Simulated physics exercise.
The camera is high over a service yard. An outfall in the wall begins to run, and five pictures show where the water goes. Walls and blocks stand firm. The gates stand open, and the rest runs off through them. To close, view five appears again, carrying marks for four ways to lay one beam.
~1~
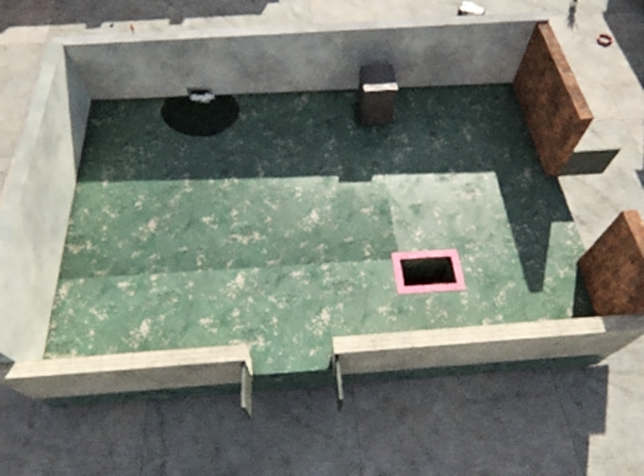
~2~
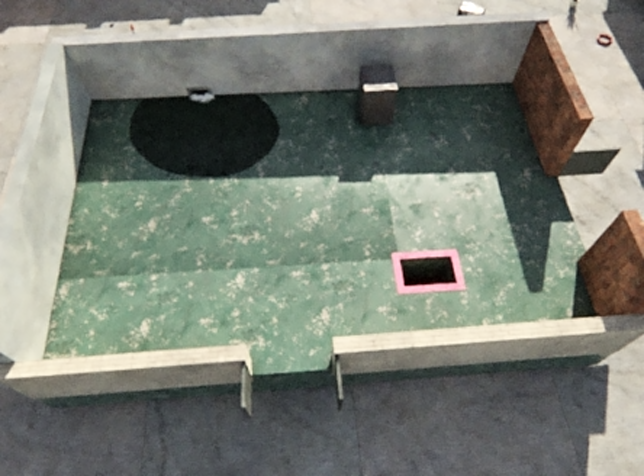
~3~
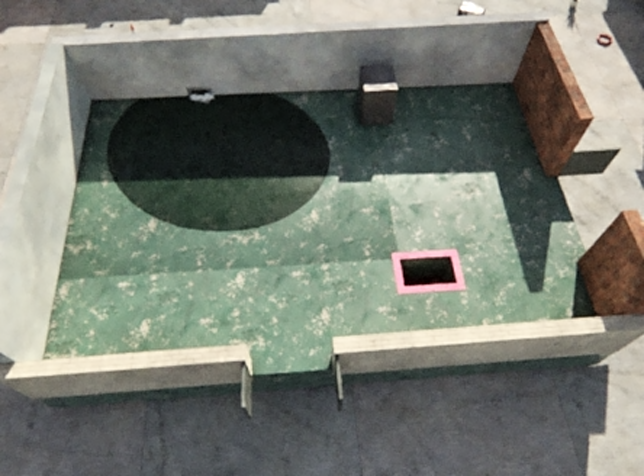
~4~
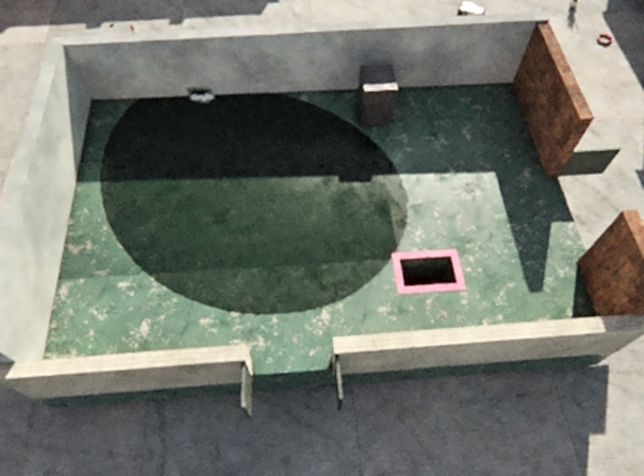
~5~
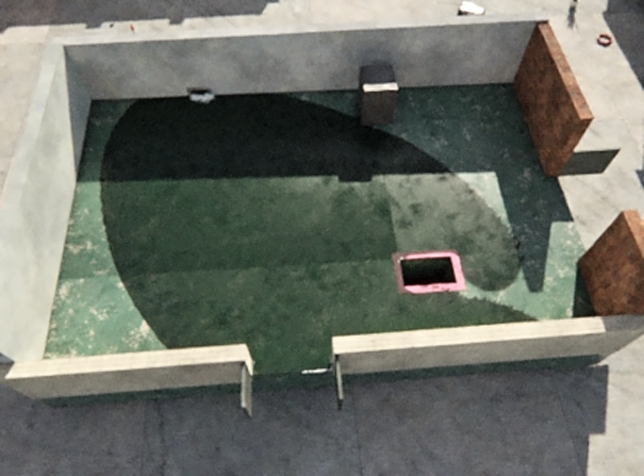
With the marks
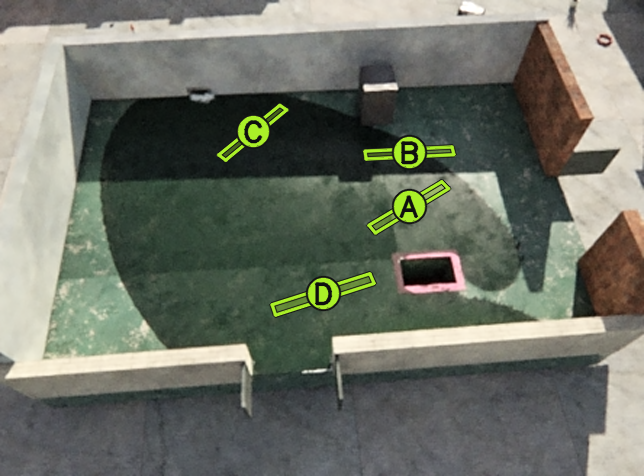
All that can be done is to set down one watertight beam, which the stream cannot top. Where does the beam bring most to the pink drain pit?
Go for D.
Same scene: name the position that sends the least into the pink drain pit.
That is position C.
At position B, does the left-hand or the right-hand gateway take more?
More leaves on the right.
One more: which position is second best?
The answer is B.
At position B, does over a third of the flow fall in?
No.
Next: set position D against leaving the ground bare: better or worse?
Better.
On the marked copy, A from (372, 229) to (445, 185); B from (365, 155) to (453, 150); C from (222, 157) to (283, 107); D from (273, 309) to (372, 278).
With A, about 18 % of the stream runs into the pink drain pit, about 82 % out by the gates.
With B, about 25 % of the stream runs into the pink drain pit, about 75 % out by the gates.
With C, about 13 % of the stream runs into the pink drain pit, about 87 % out by the gates.
With D, about 41 % of the stream runs into the pink drain pit, about 58 % out by the gates.
